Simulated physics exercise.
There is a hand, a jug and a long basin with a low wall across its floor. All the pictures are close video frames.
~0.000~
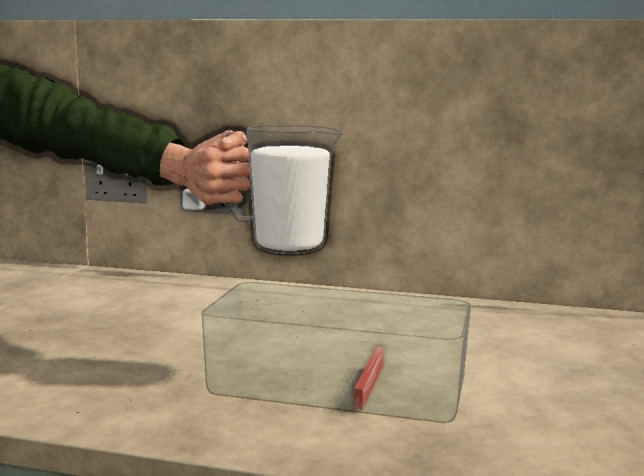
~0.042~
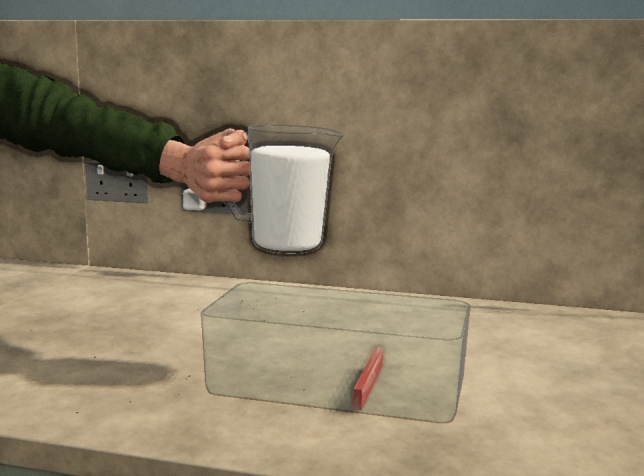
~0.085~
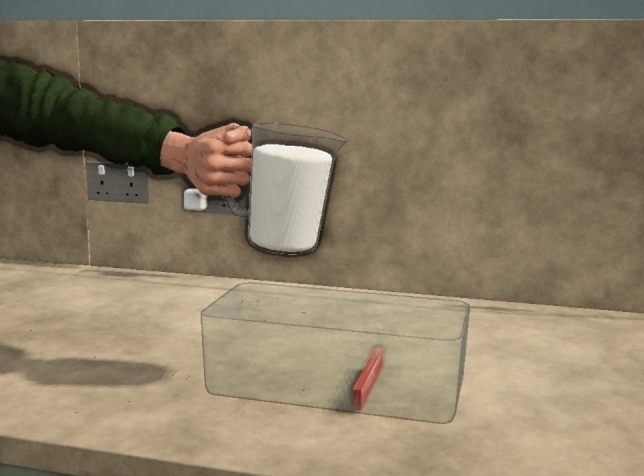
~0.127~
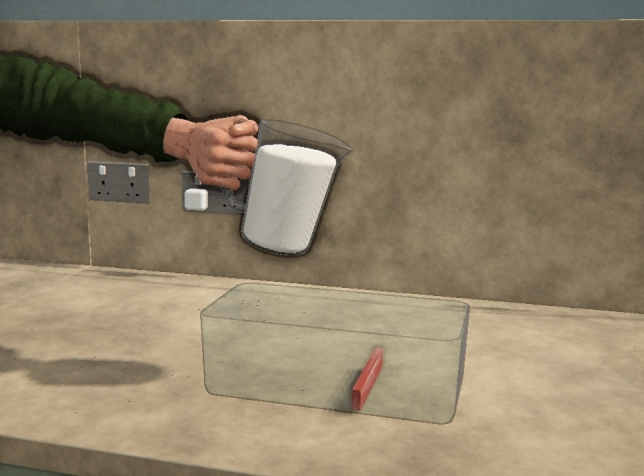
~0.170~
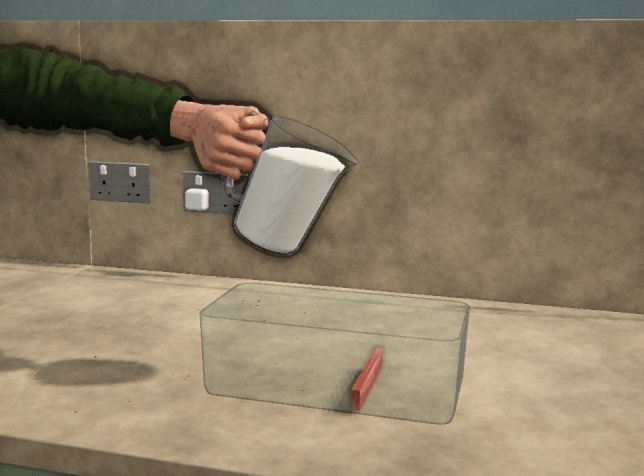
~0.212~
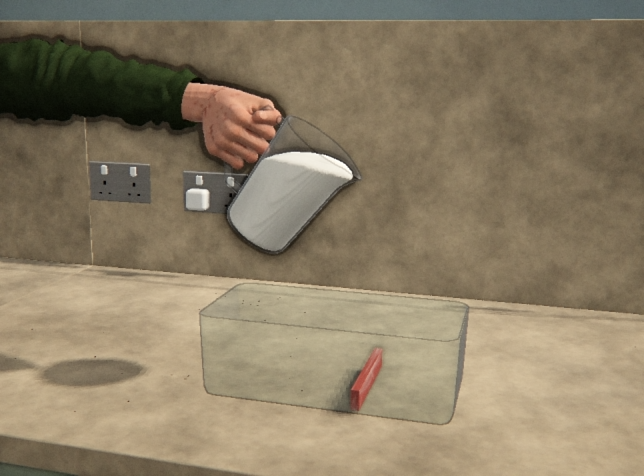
Above a long clear basin on a counter, a hand steadily tilts a milk jug rightward.
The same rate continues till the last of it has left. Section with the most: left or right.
Right.
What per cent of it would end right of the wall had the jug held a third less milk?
Estimated share: Close to 75 per cent.
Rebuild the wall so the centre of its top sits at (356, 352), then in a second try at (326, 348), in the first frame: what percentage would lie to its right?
Try 1: About 85 percent; try 2: About 85 percent.
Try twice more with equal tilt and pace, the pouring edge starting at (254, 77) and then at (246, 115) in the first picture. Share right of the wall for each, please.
Near 20 in a hundred first, near 20 in a hundred second.
After 0.46 s the tilt is 105° and 59 per cent is still to pour, 0 is left of the wall and 13 right of it.
After 0.64 s the tilt is 111° and 16 per cent is still to pour, 4 is left of the wall and 53 right of it.
After 0.83 s the tilt is 111° and 2 per cent is still to pour, 10 is left of the wall and 76 right of it.
After 1.04 s the tilt is 111° and 0 per cent is still to pour, 17 is left of the wall and 75 right of it.
In the end 31 per cent lies left of the wall, 62 right of it and 8 outside.
